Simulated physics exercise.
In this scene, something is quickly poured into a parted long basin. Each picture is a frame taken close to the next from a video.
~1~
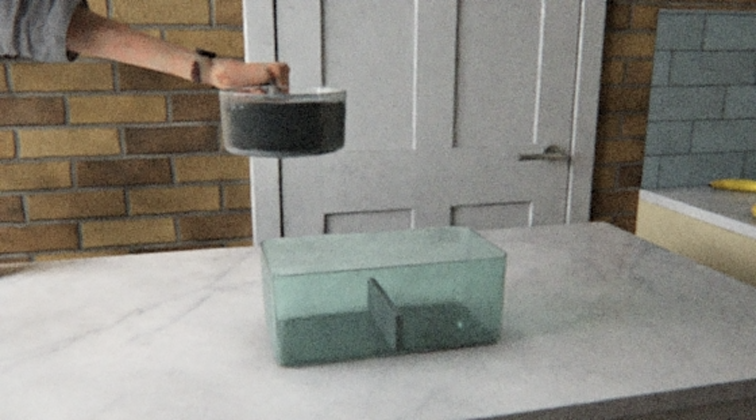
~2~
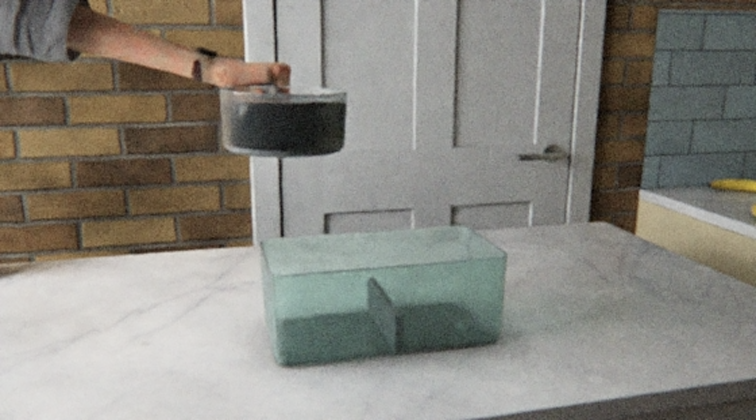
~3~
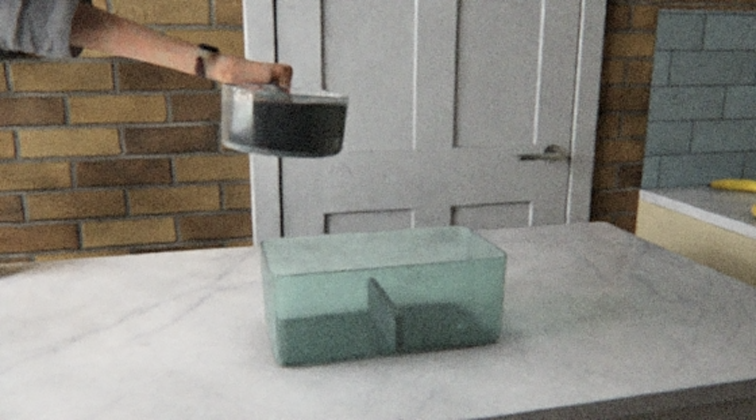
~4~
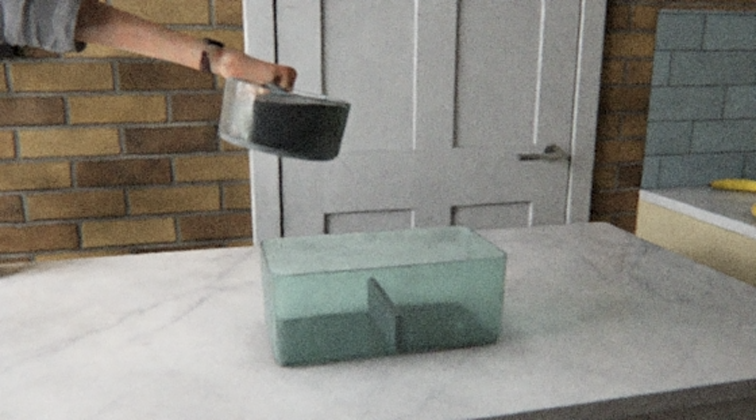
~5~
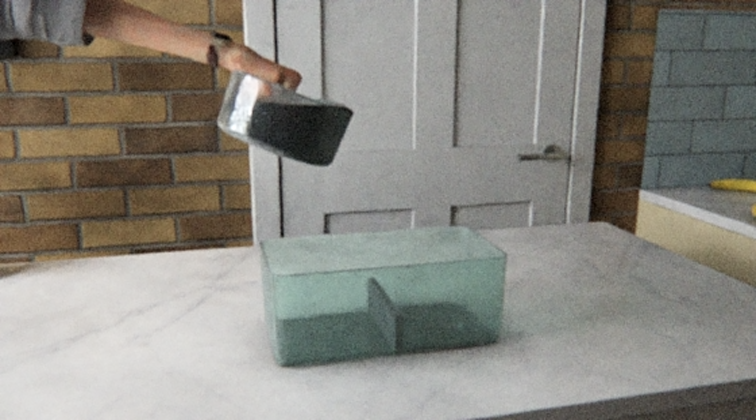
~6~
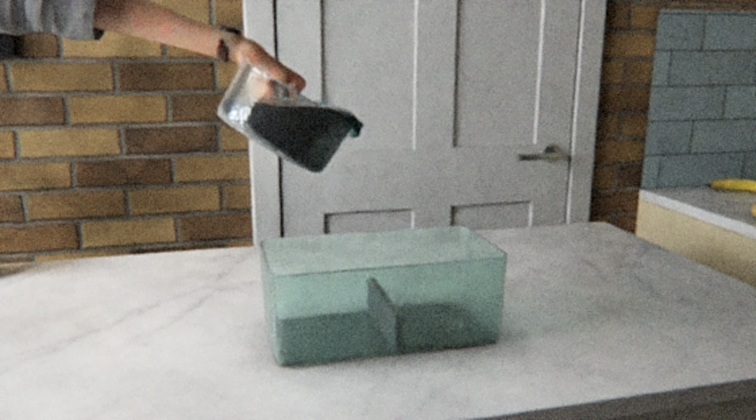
A hand held a clear round container of dark liquid above a divided, green-tinted basin on a marble counter, then tilted it steadily to the right until the liquid reached the rim and began coming over.
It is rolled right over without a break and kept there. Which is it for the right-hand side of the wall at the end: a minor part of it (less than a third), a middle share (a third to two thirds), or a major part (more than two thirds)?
It holds a middle share.
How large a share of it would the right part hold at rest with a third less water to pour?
Roughly 40 in a hundred.
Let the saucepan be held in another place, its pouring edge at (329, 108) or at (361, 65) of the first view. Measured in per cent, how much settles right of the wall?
First about 35, then 70 per cent.
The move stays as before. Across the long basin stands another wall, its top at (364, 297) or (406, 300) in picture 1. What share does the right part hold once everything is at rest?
Roughly 75 per cent first and roughly 30 per cent second.
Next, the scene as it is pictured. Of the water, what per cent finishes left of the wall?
That works out to roughly 40 percent.
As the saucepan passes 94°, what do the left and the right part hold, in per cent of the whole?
Left: Some 0 %. Right: Some 25 %.
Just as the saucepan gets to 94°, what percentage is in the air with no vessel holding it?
I'd say some 50 per cent of it.
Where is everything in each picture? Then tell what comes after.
In the first picture, it leans 0°; its right rim is at (344, 91); the water meets the walls at (223, 101) and (341, 98); the long basin's rim runs from (265, 258) to (487, 242); the wall's top is at (384, 296).
In the second picture, it leans 1°; its right rim is at (345, 93); the water meets the walls at (223, 100) and (342, 99).
In the third picture, it leans 6°; its right rim is at (346, 97); the water meets the walls at (224, 99) and (343, 101).
In the fourth picture, it leans 13°; its right rim is at (348, 105); the water meets the walls at (227, 98) and (346, 103).
In the fifth picture, it leans 22°; its right rim is at (349, 115); the water meets the walls at (226, 101) and (348, 111); 2 per cent is over the edge.
In the sixth picture, it leans 32°; its right rim is at (349, 127); the water meets the walls at (224, 99) and (341, 115); 7 per cent is over the edge.
A moment on, the saucepan is tipped on its side and 22 per cent is still to pour, 2 is left of the wall and 27 right of it.
Next, the saucepan is tipped right over and 4 per cent is still to pour, 29 is left of the wall and 60 right of it.
Then the saucepan is tipped right over and 0 per cent is still to pour, 39 is left of the wall and 58 right of it.
Later the saucepan is tipped right over and 0 per cent is still to pour, 40 is left of the wall and 58 right of it.
In the end 40 per cent lies left of the wall, 58 right of it and 2 outside.
